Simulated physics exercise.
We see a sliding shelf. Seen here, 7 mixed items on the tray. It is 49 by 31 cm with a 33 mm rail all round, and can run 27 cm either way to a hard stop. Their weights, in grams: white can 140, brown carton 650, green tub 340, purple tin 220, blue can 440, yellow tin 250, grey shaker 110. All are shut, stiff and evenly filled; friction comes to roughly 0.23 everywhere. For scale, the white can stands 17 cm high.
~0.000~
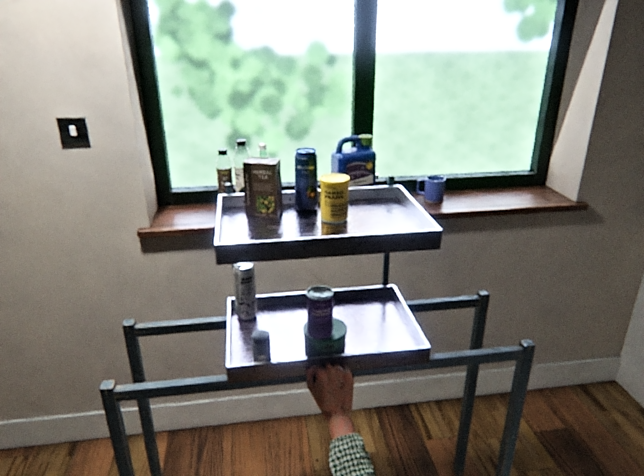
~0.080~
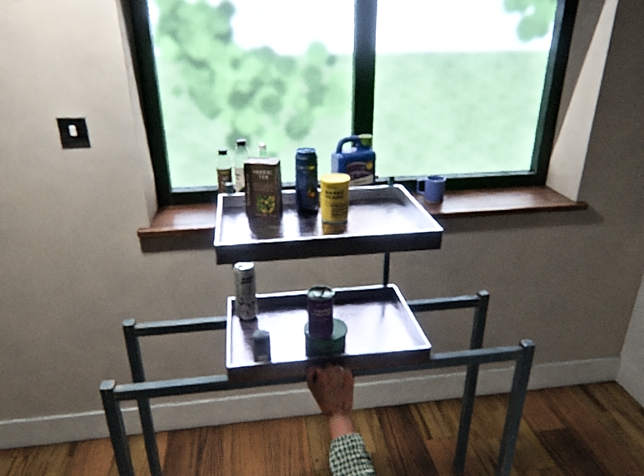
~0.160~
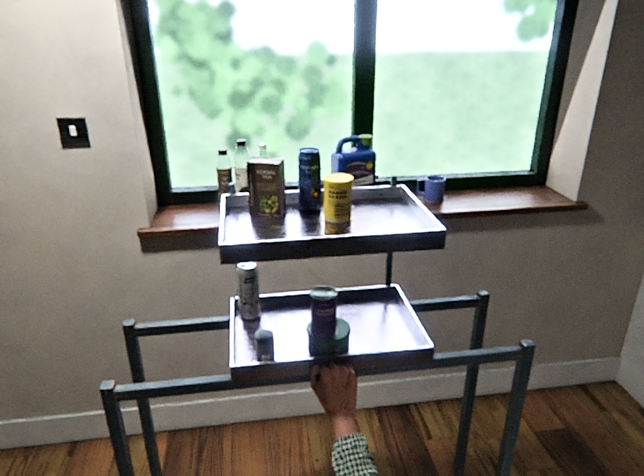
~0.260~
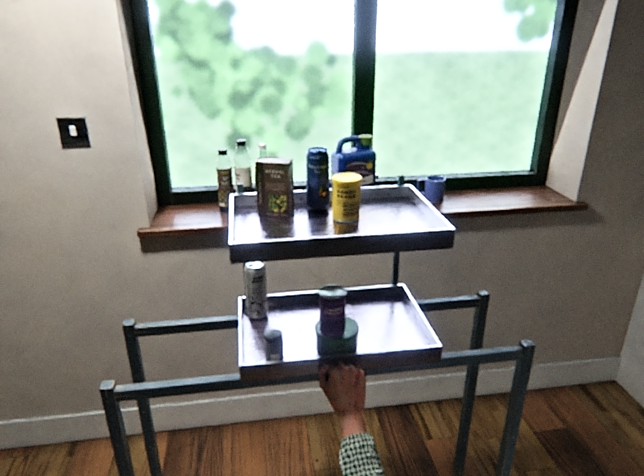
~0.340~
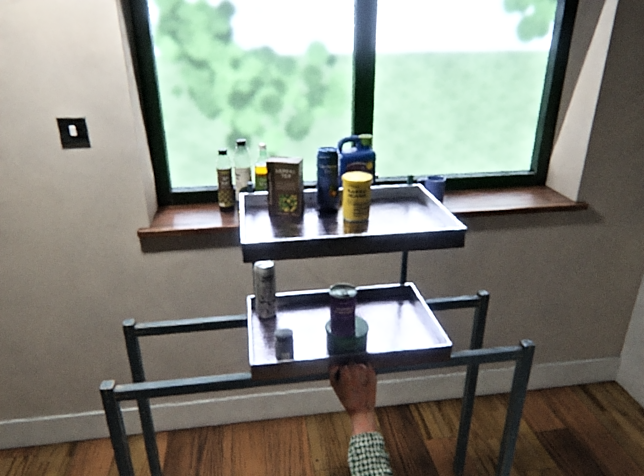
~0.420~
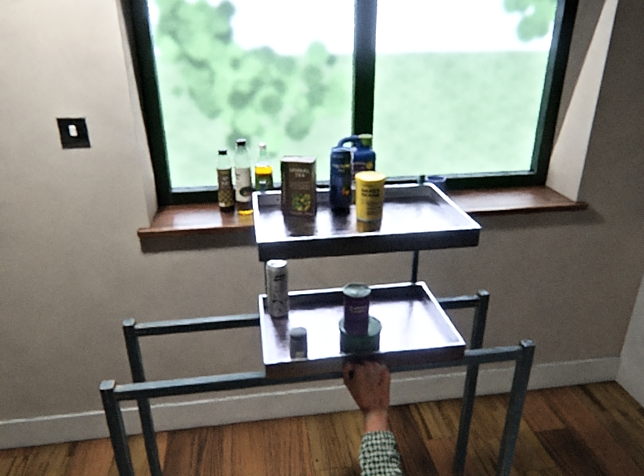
In this clip, a two-level sliding shelf holding cans, tins, a brown carton and a green tub sits in front of a window, still at first, then a hand gripping its lower front edge slides it steadily a short way right.
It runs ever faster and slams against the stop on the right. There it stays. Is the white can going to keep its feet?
The white can stays upright.
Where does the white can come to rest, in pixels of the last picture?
At about (385, 280).
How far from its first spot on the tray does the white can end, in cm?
About 13 cm.
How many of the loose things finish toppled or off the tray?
0 of them.
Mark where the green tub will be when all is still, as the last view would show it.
Around (474, 325).
After 0.72 s, tray moved 27 cm right; white can slid 2 cm near (346, 283); blue can slid 2 cm; grey shaker slid 2 cm.
After 0.82 s, tray moved 27 cm right; white can slid 8 cm near (367, 281); purple tin slid 8 cm; blue can slid 8 cm.
After 0.92 s, tray moved 27 cm right; white can slid 12 cm near (379, 280); purple tin slid 12 cm; brown carton slid 12 cm.
At rest (1.4 s), not toppled but over 5 cm from the start, white can, brown carton, green tub, purple tin, blue can, yellow tin and grey shaker. In the last view, white can near (385, 280).
